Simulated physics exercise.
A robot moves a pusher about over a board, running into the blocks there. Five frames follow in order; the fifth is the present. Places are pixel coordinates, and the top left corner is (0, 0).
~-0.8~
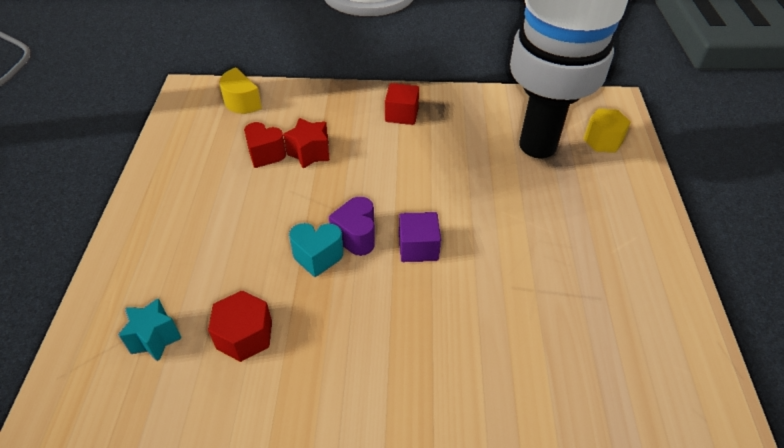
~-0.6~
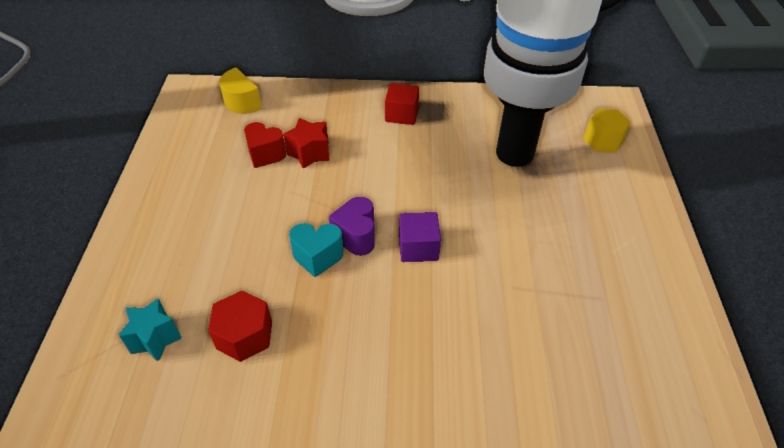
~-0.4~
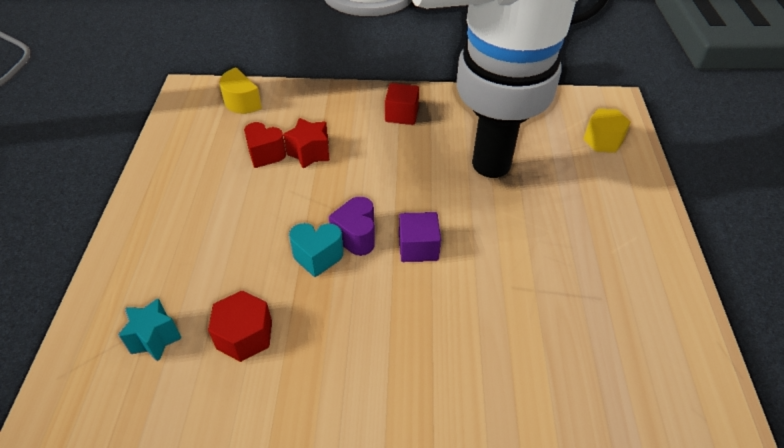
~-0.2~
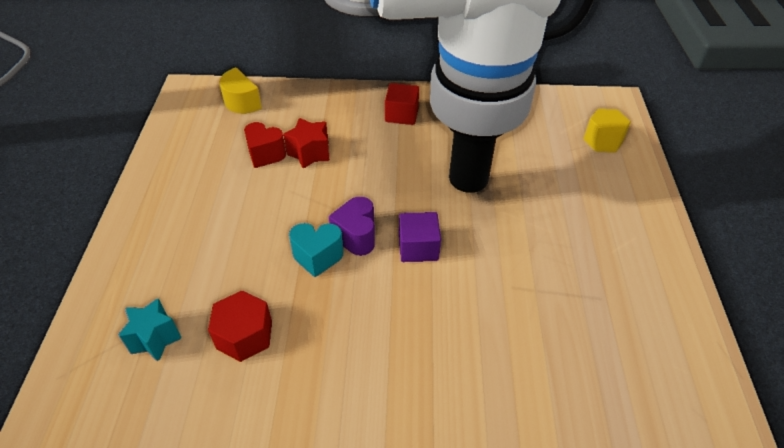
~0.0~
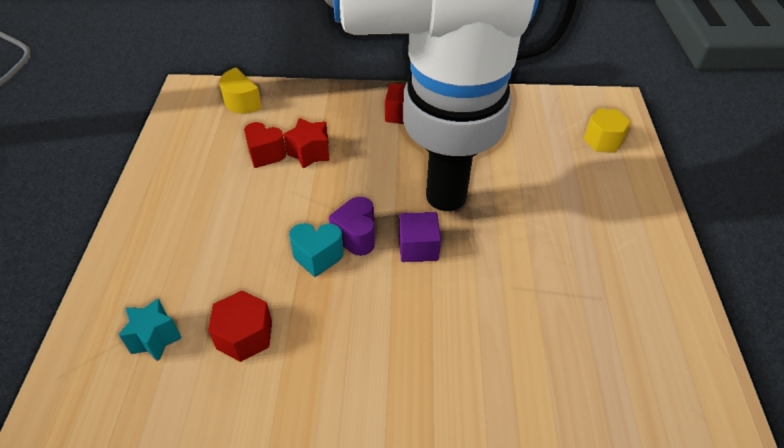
On a wooden board scattered with red, yellow, purple and turquoise blocks, a robot arm moved its black pusher from the upper right down and left toward the purple square block, while the blocks stayed still.
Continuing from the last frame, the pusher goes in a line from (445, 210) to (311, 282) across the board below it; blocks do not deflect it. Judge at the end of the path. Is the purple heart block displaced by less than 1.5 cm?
Final answer: No.
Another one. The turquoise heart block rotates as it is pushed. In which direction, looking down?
My prediction: CCW.
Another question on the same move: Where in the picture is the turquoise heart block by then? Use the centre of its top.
That would be at about pixel (274, 243).
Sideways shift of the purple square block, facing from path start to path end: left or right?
So, looking from the first point of the path to the last, the purple square block moves leftwards.
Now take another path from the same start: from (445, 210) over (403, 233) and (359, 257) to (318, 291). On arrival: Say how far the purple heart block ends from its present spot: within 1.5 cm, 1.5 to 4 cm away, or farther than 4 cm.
Between 1.5 and 4 cm.
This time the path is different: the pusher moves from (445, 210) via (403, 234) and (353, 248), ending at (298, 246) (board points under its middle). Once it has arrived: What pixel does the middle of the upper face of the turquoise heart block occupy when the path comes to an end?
Around (260, 247).
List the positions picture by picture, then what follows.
The first picture shows pusher tip (538, 147); block tops, red six-sided block (238, 316); turquoise heart block (315, 236); purple heart block (355, 215); purple square block (420, 226).
The second picture shows pusher (515, 155); blocks unchanged.
The third picture shows pusher (491, 166); blocks unchanged.
The fourth picture shows pusher (468, 180); blocks unchanged.
The fifth picture shows pusher (446, 198); red six-sided block (238, 316); turquoise heart block (315, 236); purple heart block (355, 215); purple square block (420, 226).
What follows on the original path. One third of the way, pusher (403, 220); purple square block (411, 243), turned 15° anticlockwise.
Two thirds of the way, pusher (357, 245); turquoise heart block (286, 242), turned 35° anticlockwise; purple heart block (328, 217), turned 45° clockwise; purple square block (409, 249), turned 30° anticlockwise.
At the end, pusher (309, 270); red six-sided block in place; turquoise heart block (274, 243), turned 25° anticlockwise; purple heart block (323, 217), turned 60° clockwise; purple square block (409, 249), turned 30° anticlockwise.
